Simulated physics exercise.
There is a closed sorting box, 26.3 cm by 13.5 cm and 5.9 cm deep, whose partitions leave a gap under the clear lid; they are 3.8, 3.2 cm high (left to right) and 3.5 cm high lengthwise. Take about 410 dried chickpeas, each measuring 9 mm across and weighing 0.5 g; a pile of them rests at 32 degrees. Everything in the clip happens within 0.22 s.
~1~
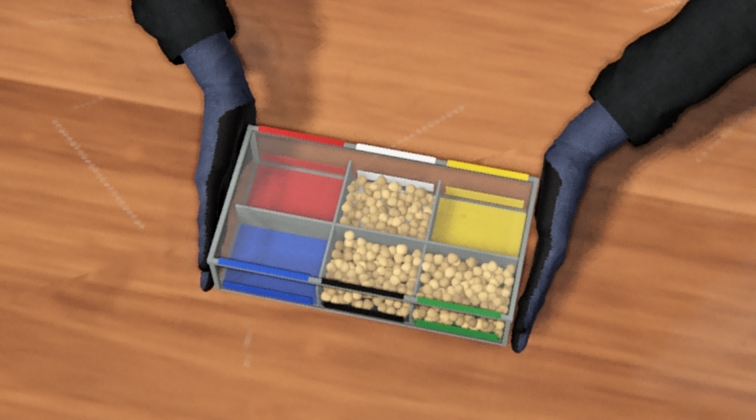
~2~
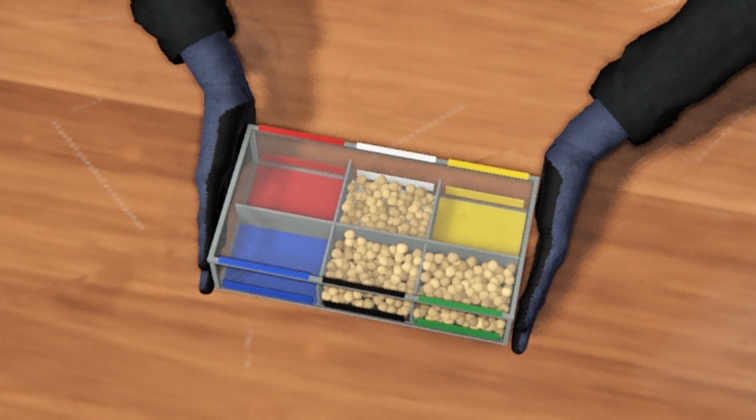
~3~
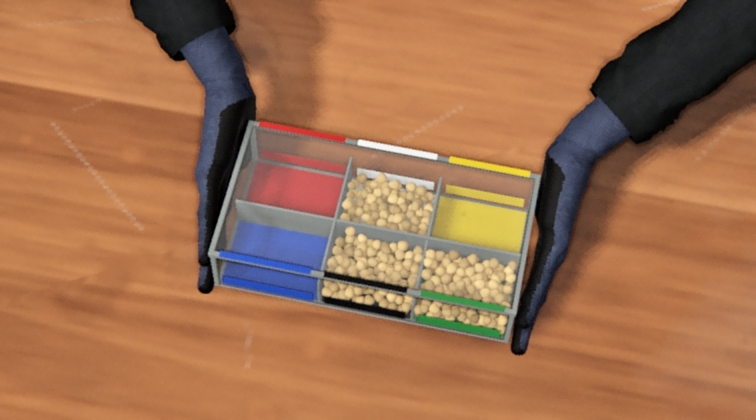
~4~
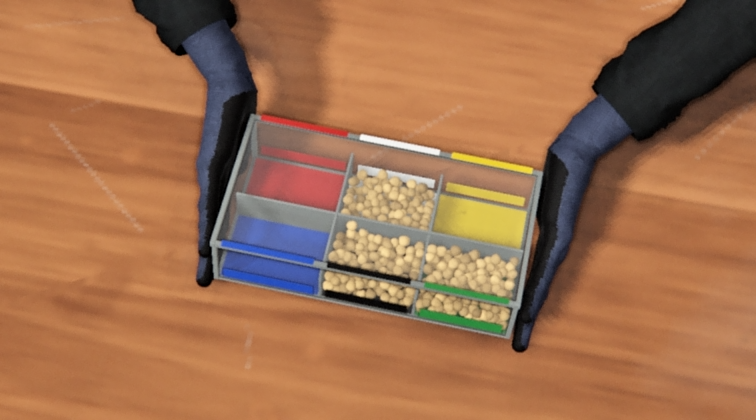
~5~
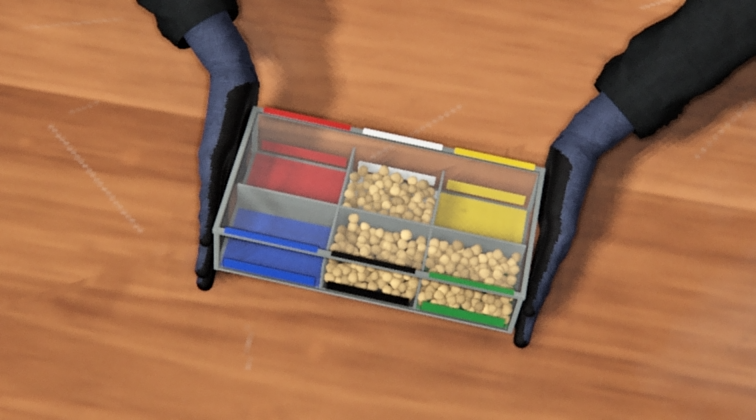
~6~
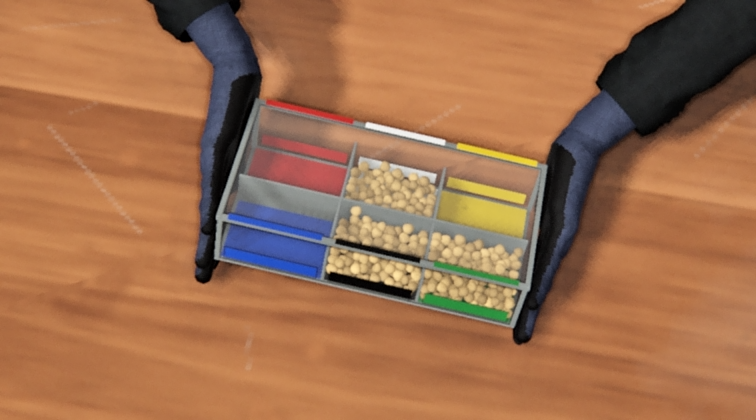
Two dark-gloved hands held a clear-lidded box with colored sections on a wooden surface and gradually tilted it, while the pale, round pieces stayed heaped in the white, black and green sections.
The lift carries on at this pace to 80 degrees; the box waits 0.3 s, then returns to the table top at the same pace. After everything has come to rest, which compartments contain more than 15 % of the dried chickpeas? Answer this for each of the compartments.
Red: Not more than 15 %, blue: Not more than 15 %, green: More than 15 %, yellow: More than 15 %, white: More than 15 %, black: More than 15 %.
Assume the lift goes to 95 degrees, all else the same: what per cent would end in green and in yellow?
Green: 15, yellow: 50 (per cent).
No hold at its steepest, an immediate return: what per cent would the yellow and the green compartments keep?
You'd end up with yellow at 25 per cent and green at 25 per cent.
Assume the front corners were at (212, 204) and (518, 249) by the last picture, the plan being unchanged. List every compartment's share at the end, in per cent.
Each compartment ends with this per cent: Red 5, blue 0, green 25, yellow 15, white 35 and black 25.
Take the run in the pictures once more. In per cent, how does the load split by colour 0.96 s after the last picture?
Red = 0, blue = 0, green = 30, yellow = 15, white = 30, black = 25 (per cent).
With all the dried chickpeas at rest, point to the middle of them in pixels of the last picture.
Around (440, 238).
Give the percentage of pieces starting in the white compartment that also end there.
I'd estimate about 90 %.
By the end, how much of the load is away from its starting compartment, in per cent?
Roughly 30 per cent.
Then, 0.96 s after the last picture, tilt 80 degrees; green 30 %, yellow 15 %, white 30 %, black 25 %.
Then, 1.61 s after the last picture, tilt 42 degrees; green 25 %, yellow 30 %, white 25 %, black 20 %.
Then, 2.30 s after the last picture, tilt 0 degrees; green 25 %, yellow 30 %, white 25 %, black 20 %.
In the end, red 0 %, blue 0 %, green 25 %, yellow 30 %, white 25 %, black 20 %.
